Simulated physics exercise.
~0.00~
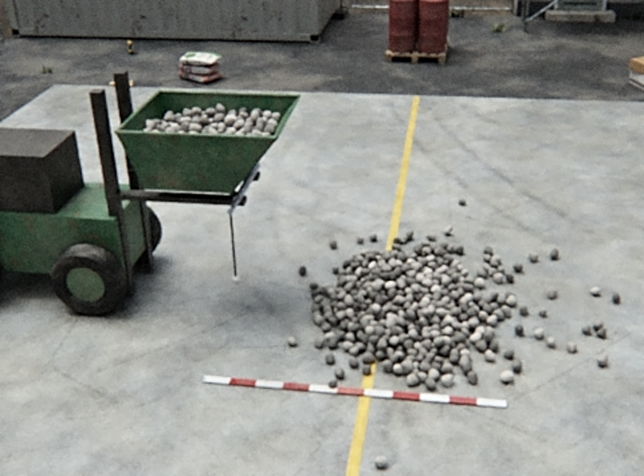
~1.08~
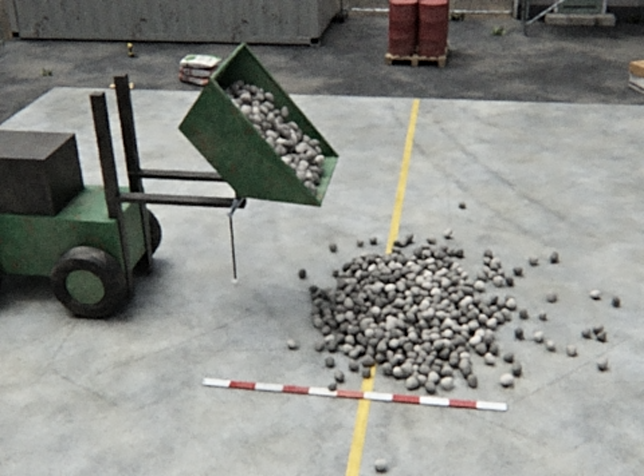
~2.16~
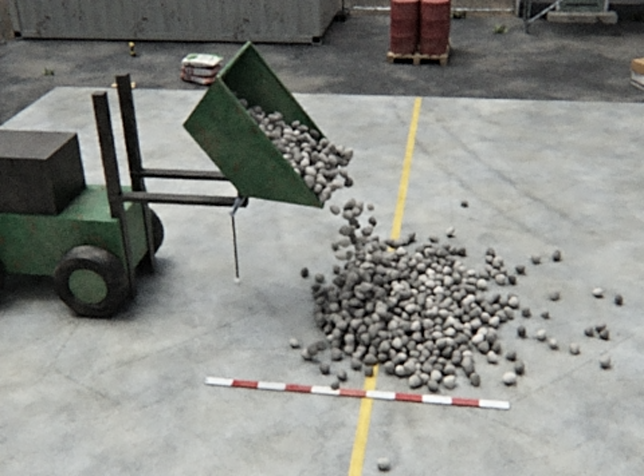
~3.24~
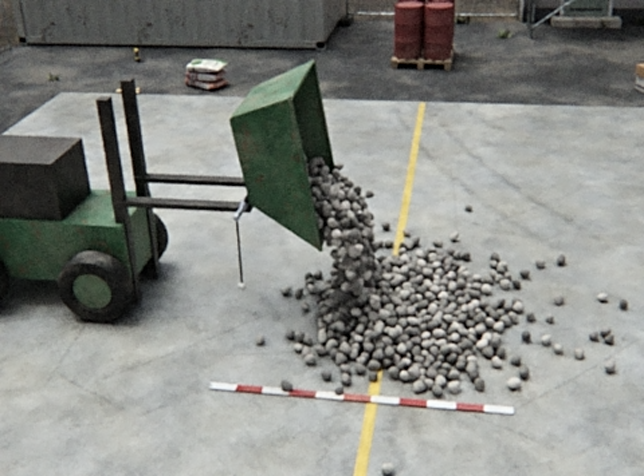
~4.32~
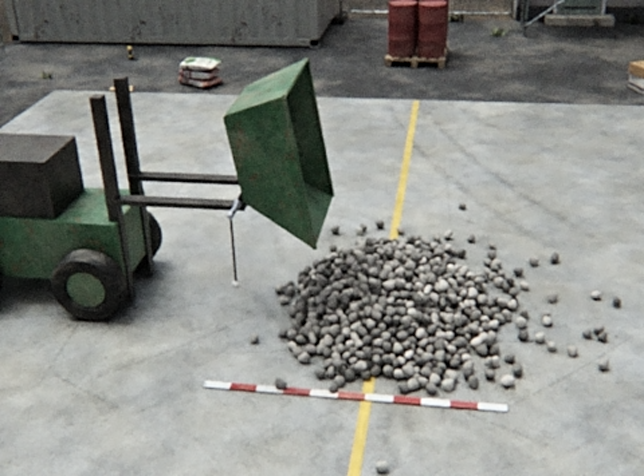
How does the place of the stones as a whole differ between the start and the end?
At the start the stones are split between the raised green skip and the pile on the ground, but at the end they all lie on the ground in one larger heap. Taken together, they have ended up lower and further to the right.
